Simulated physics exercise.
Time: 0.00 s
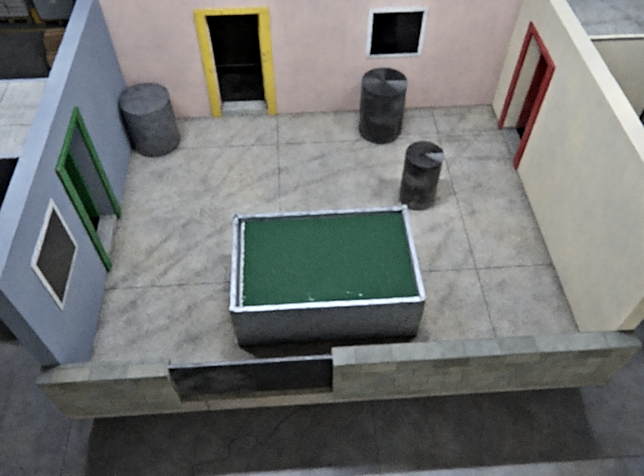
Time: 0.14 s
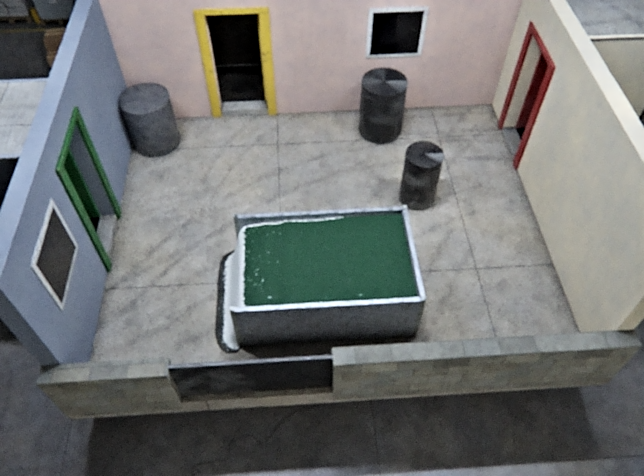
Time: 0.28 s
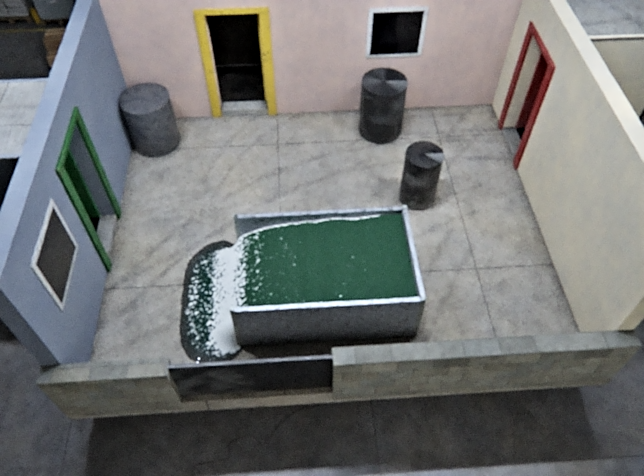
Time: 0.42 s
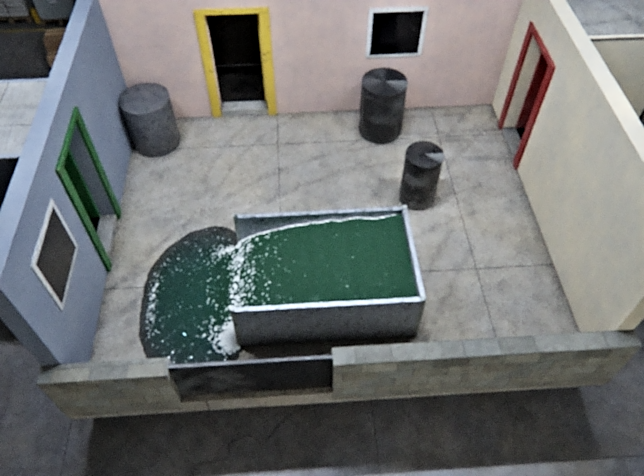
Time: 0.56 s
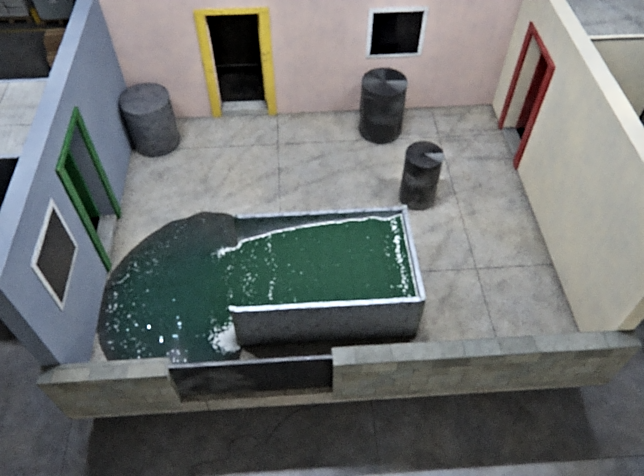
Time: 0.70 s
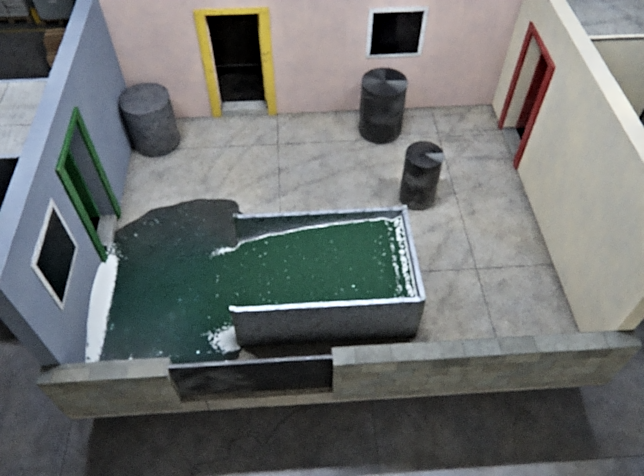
Green water pouring from the open left side of a rectangular tank, spreading across the grey floor to the blue wall.
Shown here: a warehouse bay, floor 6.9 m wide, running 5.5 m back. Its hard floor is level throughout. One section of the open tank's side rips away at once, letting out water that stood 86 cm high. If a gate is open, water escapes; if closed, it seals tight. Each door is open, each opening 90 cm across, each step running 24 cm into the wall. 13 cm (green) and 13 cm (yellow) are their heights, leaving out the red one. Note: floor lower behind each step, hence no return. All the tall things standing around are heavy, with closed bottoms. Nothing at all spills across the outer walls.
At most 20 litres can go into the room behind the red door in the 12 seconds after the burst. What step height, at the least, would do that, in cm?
Roughly 9 cm at minimum.
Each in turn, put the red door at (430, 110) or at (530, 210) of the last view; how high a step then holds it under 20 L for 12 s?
Around 7.0 and 6.5 cm respectively.
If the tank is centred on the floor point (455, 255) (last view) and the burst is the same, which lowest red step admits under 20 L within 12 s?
You'd need some 9.0 cm.
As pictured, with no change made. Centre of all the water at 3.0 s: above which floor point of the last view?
(203, 270).
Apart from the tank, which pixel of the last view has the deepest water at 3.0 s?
Check close to (140, 162).
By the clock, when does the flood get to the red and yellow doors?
Times: Red = 5.0 s, yellow = 2.6 s.
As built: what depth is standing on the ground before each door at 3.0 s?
Green door: 26 cm; red door: 0 cm; yellow door: 14 cm.
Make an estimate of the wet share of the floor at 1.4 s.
Approximately 25 % of it.
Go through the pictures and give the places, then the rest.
The first frame shows still water, 86 cm deep, in the open tank at (324, 259); the red door at (523, 102) is dry.
In the second frame, the front is at (223, 343), 0.3 m from the gap at (241, 284); 0.4 m2 of floor is wet, 86 cm left at the back.
In the third frame, the front is at (185, 330), 0.8 m from the gap at (242, 287); 1.4 m2 of floor is wet, 86 cm left at the back.
In the fourth frame, the front is at (145, 321), 1.4 m from the gap at (242, 288); 3.0 m2 of floor is wet, 85 cm left at the back.
In the fifth frame, the gap is at (242, 289), the front 2.0 m out at (104, 316); the back of the open tank holds 78 cm.
In the sixth frame, the front is at (101, 252), 2.2 m from the gap at (242, 289); 6.0 m2 of floor is wet, 71 cm left at the back; the red door at (523, 102), 5.6 m from the gap, is still 5.2 m from the nearest water.
After 1.4 s water covers 25 % of the floor, deepest (59 cm) near (85, 391); it has not reached the red door.
After 3.0 s water covers 40 % of the floor, deepest (43 cm) near (140, 162); it has not reached the red door.
After 12.0 s water covers 100 % of the floor, deepest (12 cm) near (525, 195); 9 cm at the red door, 70 litres in over its 6 cm step.
At the red door as built, the water arrived by 5.2 s and peaked near 12 cm at 7.4 s.
With a step of 7.5 cm, 39 litres would have come in within the 12 s; with 10 cm, 10 litres. So under 20 litres takes about 9 cm.
